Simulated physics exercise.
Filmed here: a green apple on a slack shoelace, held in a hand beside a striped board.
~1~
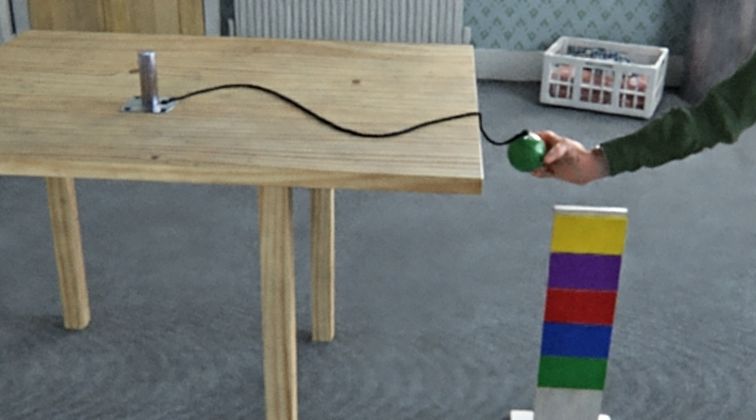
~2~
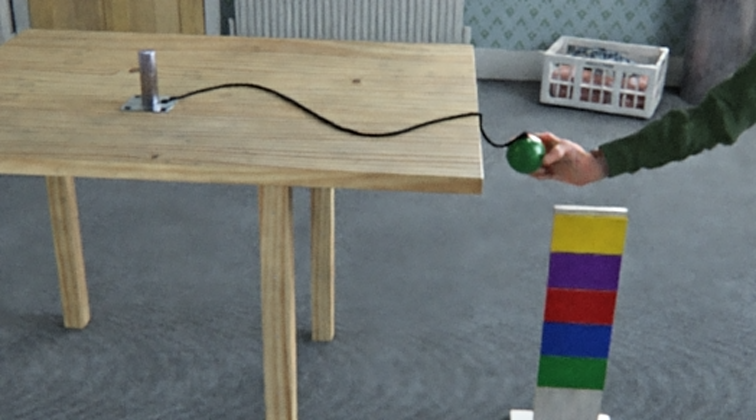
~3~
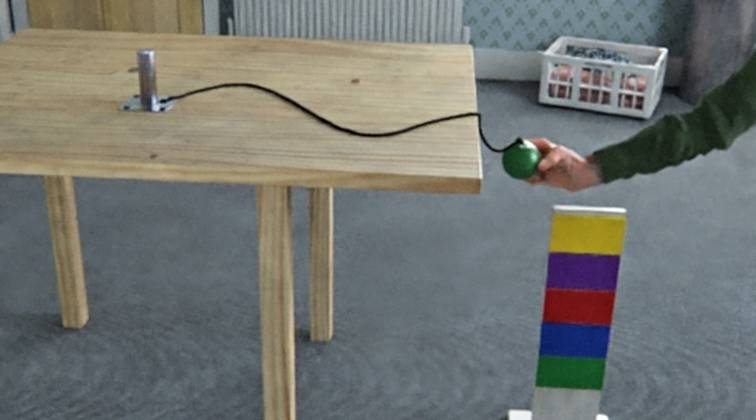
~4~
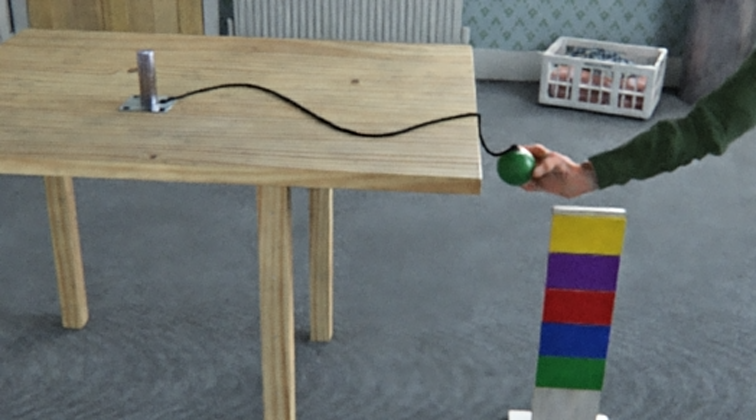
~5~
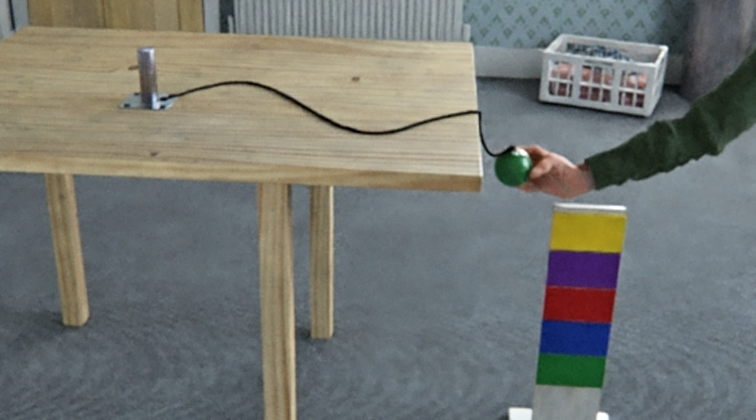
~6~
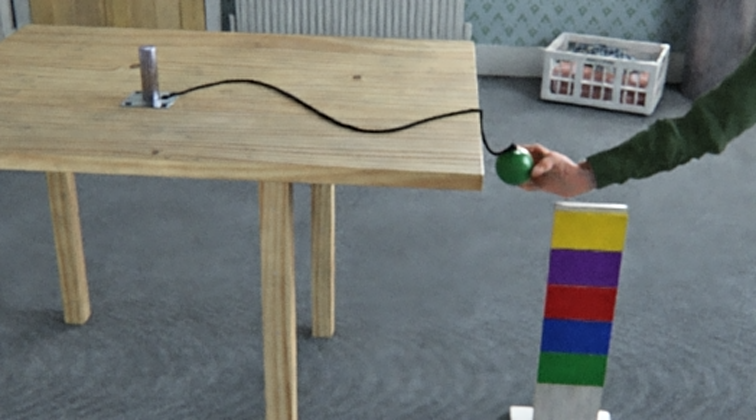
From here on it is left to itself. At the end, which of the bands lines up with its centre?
The band that lines up is red.
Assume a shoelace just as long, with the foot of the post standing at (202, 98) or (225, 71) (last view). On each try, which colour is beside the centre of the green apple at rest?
Taking them in turn: Blue; blue.
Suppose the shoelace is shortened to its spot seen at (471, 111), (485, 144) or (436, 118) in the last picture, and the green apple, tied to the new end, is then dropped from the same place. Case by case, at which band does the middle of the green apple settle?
In order of the tries: Yellow; then purple; then none, it hangs higher.
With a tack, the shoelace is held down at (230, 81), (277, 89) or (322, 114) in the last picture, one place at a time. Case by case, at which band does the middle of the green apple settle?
First try purple, second purple, third yellow.
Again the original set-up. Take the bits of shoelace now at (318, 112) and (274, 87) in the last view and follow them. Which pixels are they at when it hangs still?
In that view they reach (392, 102) and (305, 101).
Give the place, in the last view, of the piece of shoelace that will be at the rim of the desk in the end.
Approximately at (383, 131) in the final frame.
A little later, apple near (492, 287); level with red.
Next, apple near (442, 285); level with red.
Later still, apple near (464, 293); level with red.
When it is over, apple near (475, 290); level with red. Its middle rests at the red band.
